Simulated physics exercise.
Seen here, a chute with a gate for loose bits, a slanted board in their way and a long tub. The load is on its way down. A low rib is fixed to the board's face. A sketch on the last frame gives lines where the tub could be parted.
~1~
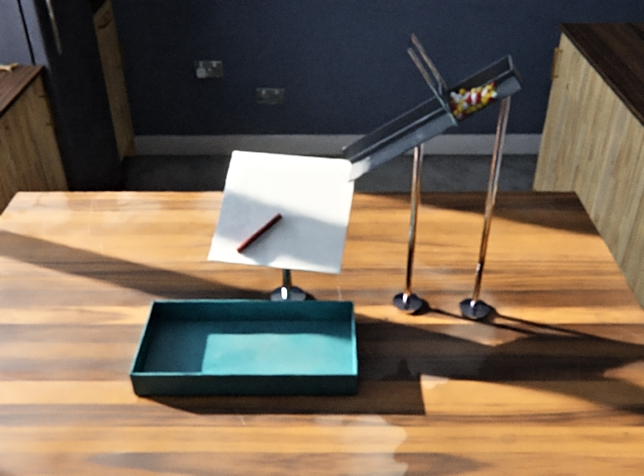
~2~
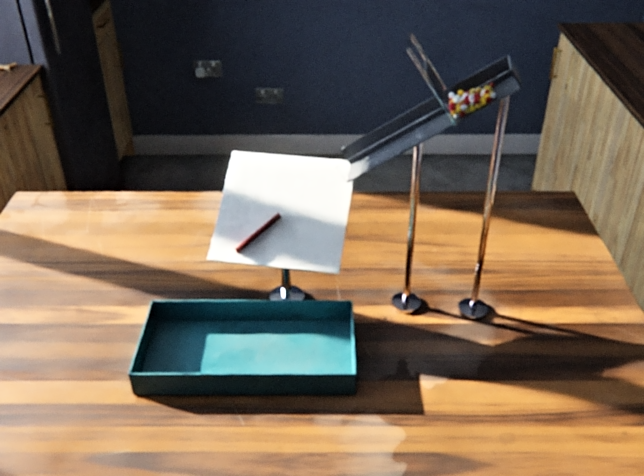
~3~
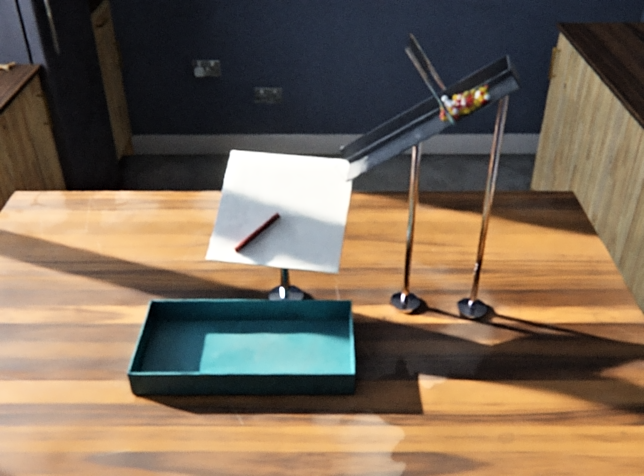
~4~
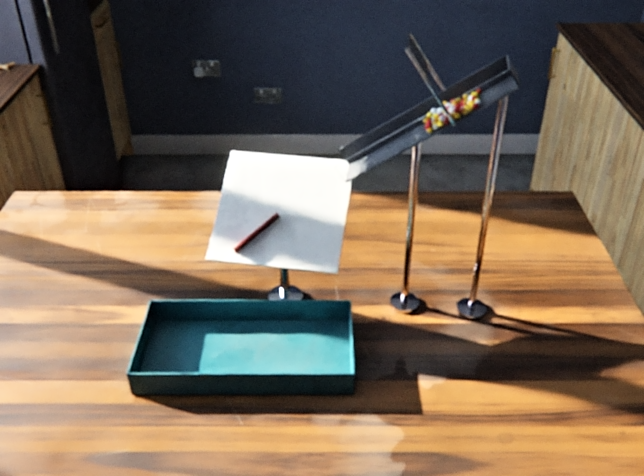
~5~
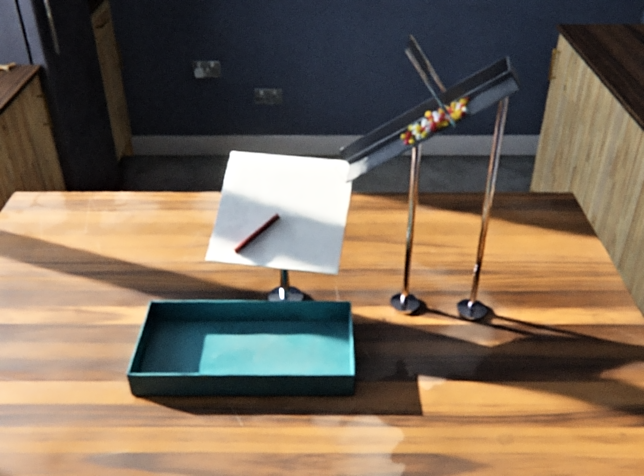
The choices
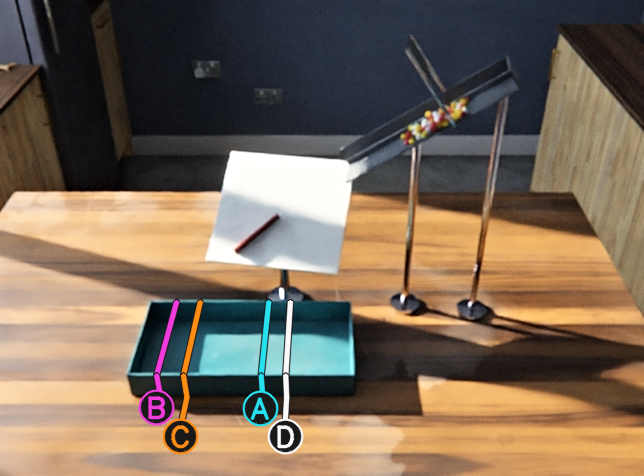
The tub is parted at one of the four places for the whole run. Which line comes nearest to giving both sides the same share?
Use line C.
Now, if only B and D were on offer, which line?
Line B.
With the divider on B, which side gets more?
More lands on the right.
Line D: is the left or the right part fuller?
More lands on the left.
On the marked copy, line A crosses the front rim at (261, 374); line B crosses the front rim at (156, 374); line C crosses the front rim at (183, 374); line D crosses the front rim at (285, 374).
With A, of what is caught, nearly all on the left of the divider, a small part on the right.
With B, of what is caught, about a third on the left of the divider, about two thirds on the right.
With C, of what is caught, about half on the left of the divider, about half on the right.
With D, of what is caught, all on the left of the divider, none on the right.
